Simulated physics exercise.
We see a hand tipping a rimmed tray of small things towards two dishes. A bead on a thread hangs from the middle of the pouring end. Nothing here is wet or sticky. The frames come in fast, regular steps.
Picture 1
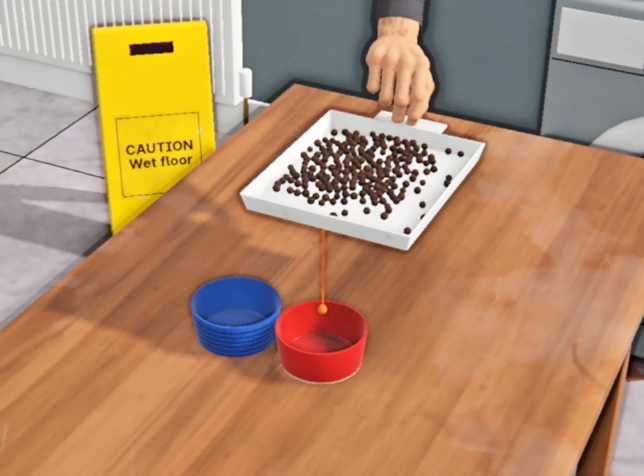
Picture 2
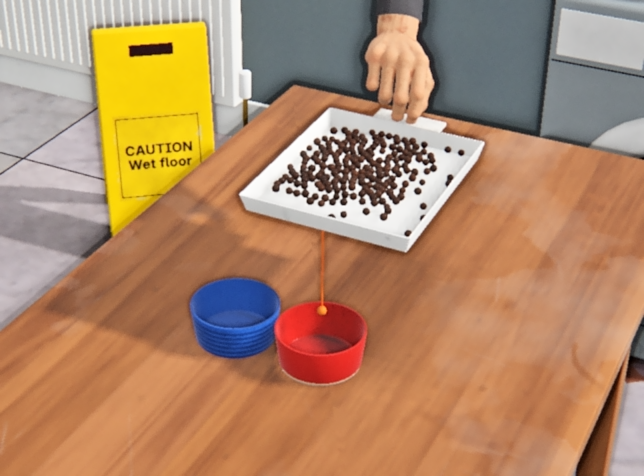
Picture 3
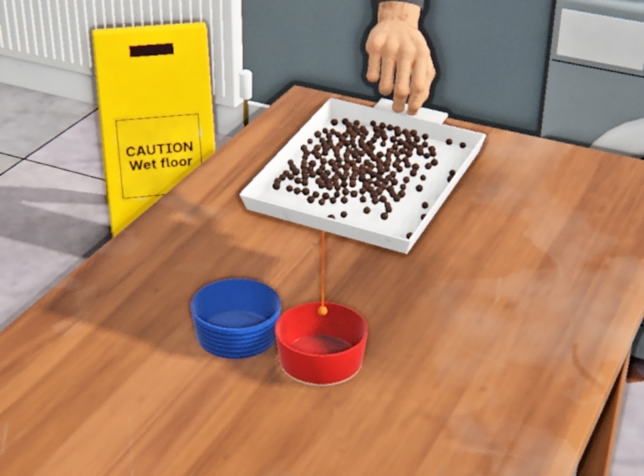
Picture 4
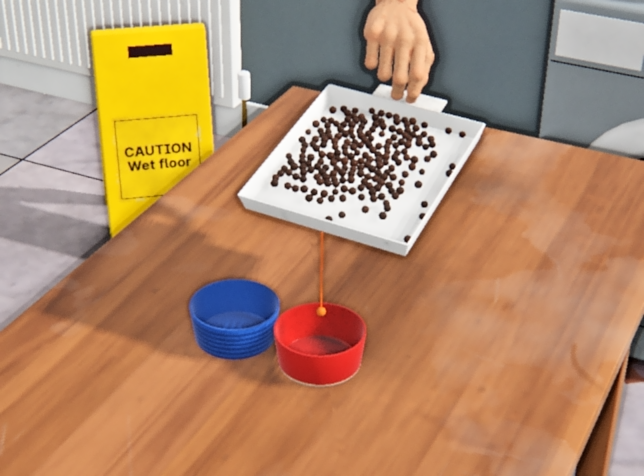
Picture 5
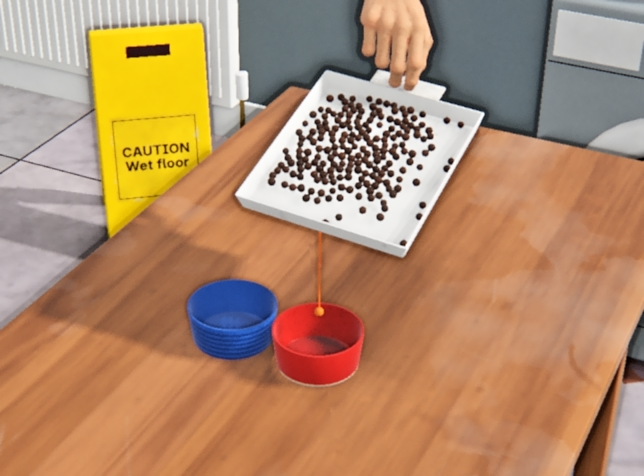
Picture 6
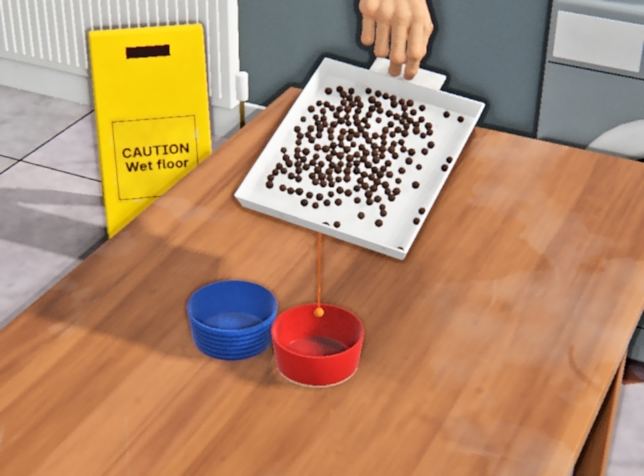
A hand holds a white rimmed tray of small dark brown balls above a wooden table, seen from above at an angle, with a yellow wet-floor sign behind on the left. Below the tray's near edge, an orange bead hangs on a thread over a red dish, with a blue dish to its left. The hand raises the tray's back, tilting it towards the dishes, and the balls begin shifting slightly.
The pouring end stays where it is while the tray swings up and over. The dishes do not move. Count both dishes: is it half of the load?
In the dishes lies less than half of it.
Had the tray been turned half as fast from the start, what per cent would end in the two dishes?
It comes to 20 per cent or so.
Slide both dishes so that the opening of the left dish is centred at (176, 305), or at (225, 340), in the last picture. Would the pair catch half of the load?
First below a half, then less than half.
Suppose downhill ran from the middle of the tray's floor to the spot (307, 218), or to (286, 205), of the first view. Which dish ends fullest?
In turn: The left one; the left one.
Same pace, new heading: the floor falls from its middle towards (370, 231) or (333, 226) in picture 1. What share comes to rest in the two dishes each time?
Near 0 % and 30 %.
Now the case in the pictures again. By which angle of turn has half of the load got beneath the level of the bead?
Roughly 90°.
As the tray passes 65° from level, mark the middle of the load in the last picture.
Around (357, 241).
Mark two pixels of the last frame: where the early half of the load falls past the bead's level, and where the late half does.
Around (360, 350) and then (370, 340).
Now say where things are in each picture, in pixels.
The first frame shows corners of the pouring end at (247, 192) and (407, 233), level; middle of the load at (359, 166), chocolate balls; left dish at (214, 339); right dish at (301, 365); bead on its thread at (322, 309).
The second frame shows corners of the pouring end at (247, 193) and (407, 235), level; middle of the load at (358, 166).
The third frame shows corners of the pouring end at (247, 193) and (407, 237), tipped barely, lowest at the right corner; middle of the load at (359, 160).
The fourth frame shows corners of the pouring end at (245, 193) and (405, 240), tipped a little, lowest at the right corner; middle of the load at (357, 153).
The fifth frame shows corners of the pouring end at (242, 193) and (403, 243), tipped clearly, lowest at the right corner; middle of the load at (355, 147), a small part on the move.
The sixth frame shows corners of the pouring end at (242, 193) and (402, 247), tipped clearly, lowest at the right corner; middle of the load at (353, 145), all on the move; left dish at (211, 342); right dish at (297, 368).
Soon, tray tipped steeply; about two thirds on the tray; a stray few in the right dish; a small part outside both; about a quarter in the air.
A while on, tray tipped past a quarter turn; a small part on the tray; a small part in the right dish; about two thirds outside both; a small part in the air.
Towards the end, tray tipped past a quarter turn; about a quarter in the right dish; most outside both.
Finally, tray tipped past a quarter turn; about a quarter in the right dish; none in the left dish; most outside both.
